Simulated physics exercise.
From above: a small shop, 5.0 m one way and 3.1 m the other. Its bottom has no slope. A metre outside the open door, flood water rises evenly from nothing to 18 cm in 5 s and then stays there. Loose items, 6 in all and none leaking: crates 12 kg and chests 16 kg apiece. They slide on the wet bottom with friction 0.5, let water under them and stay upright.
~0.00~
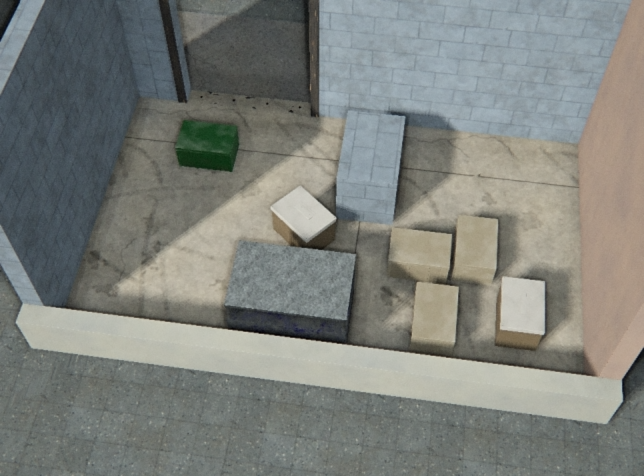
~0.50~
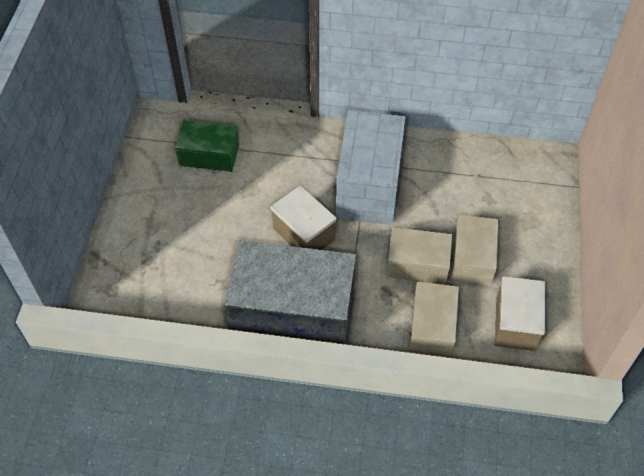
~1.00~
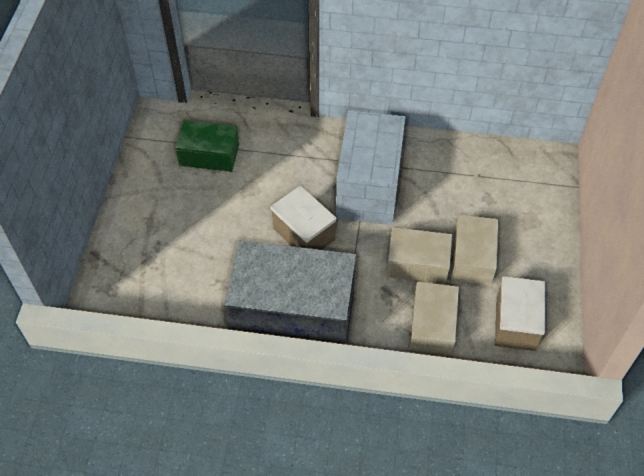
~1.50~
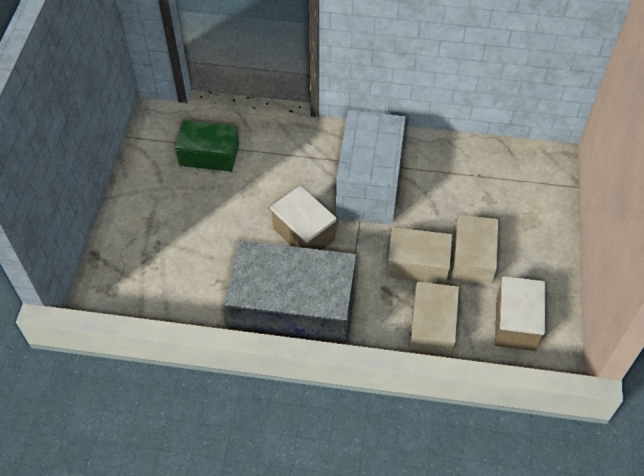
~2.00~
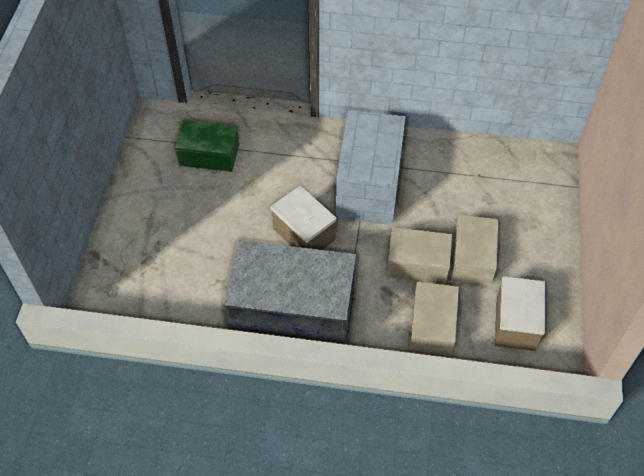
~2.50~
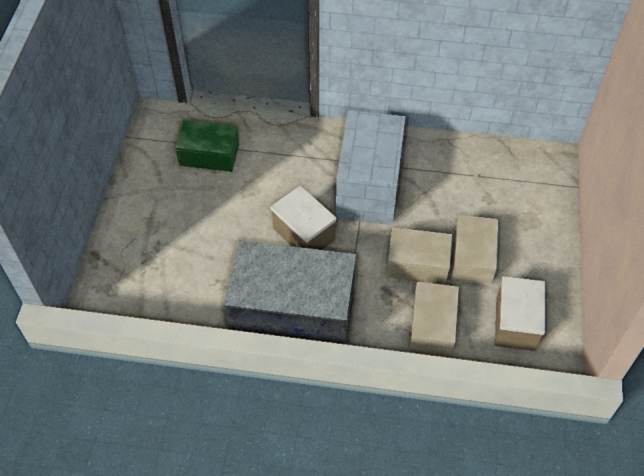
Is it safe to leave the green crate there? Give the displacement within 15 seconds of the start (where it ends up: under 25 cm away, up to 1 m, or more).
The green crate gets carried off.
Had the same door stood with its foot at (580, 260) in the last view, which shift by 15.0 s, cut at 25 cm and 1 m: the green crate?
In that case the green crate moves a short way.
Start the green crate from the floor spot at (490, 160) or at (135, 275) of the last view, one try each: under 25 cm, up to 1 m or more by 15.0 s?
In that order: It is nudged along; it is nudged along.
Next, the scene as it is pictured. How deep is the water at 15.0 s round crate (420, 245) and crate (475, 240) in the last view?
Roughly 12 and 11 cm.
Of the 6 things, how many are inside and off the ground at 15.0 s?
6 of them.
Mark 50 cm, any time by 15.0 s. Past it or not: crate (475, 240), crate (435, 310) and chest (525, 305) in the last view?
In turn: More, over, under.
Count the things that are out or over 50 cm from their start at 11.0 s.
2 of them.
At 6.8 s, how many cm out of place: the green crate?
Roughly 150 cm by then.
After 3.5 s the green crate is near (206, 138), 0.0 m from its start, aground; 0 afloat.
After 6.8 s the green crate is near (135, 265), 1.7 m from its start, aground; 0 afloat.
After 11.0 s the green crate is near (156, 269), 1.8 m from its start, afloat; 3 afloat.
After 15.0 s the green crate is near (191, 295), 2.0 m from its start, afloat; 6 afloat.
